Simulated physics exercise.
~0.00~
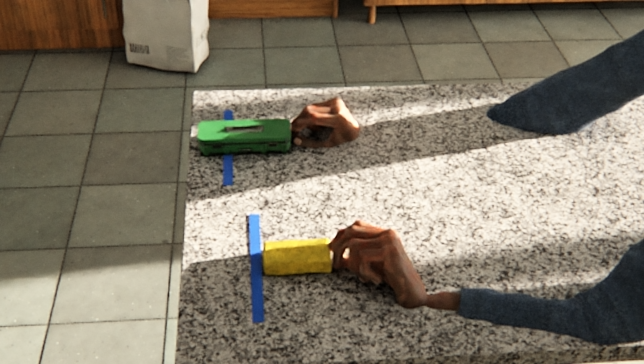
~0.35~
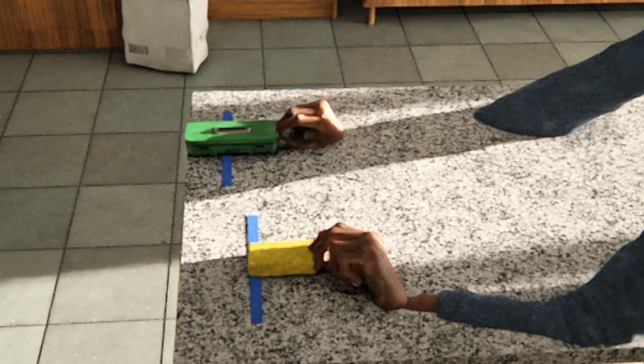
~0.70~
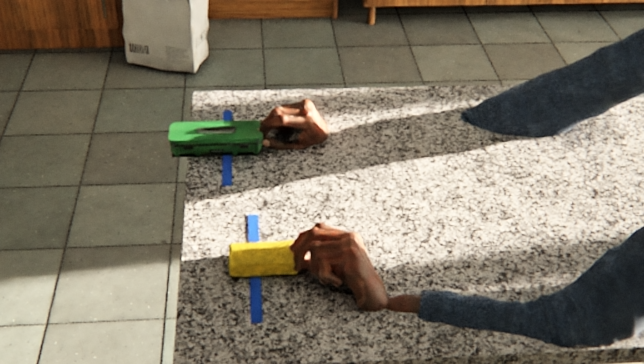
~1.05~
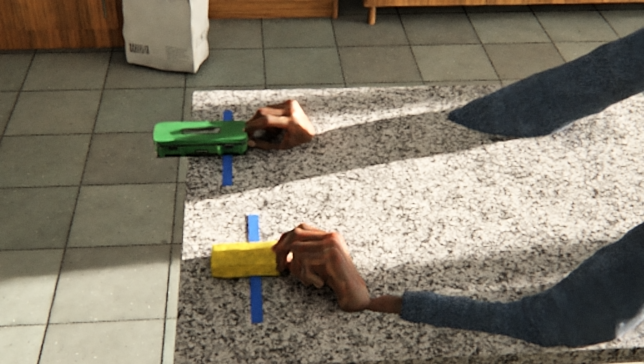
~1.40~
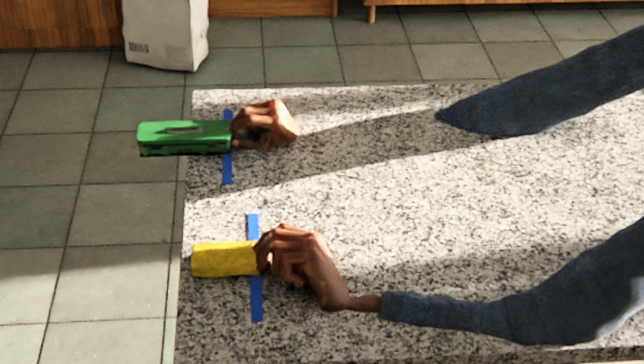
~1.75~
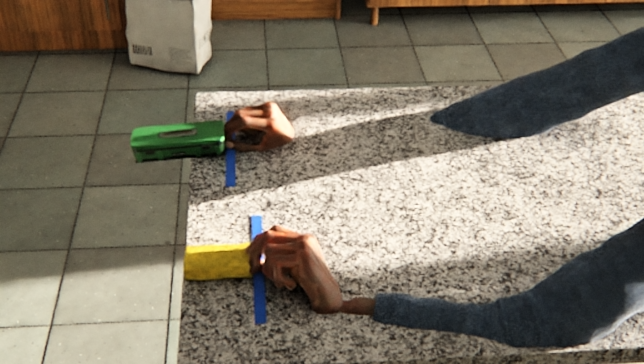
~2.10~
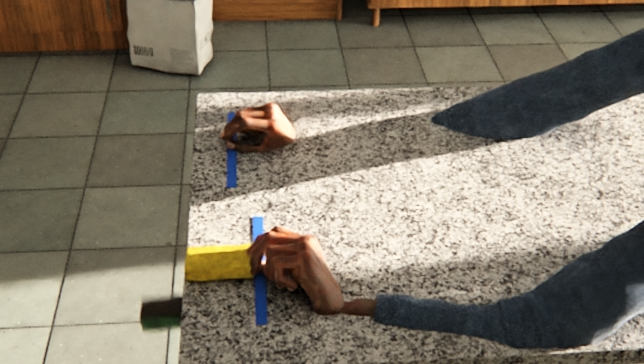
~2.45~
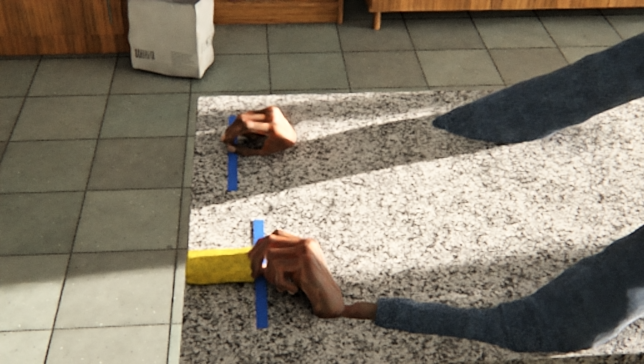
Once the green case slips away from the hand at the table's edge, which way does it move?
The green case drops down past the left edge of the table and goes out of sight.
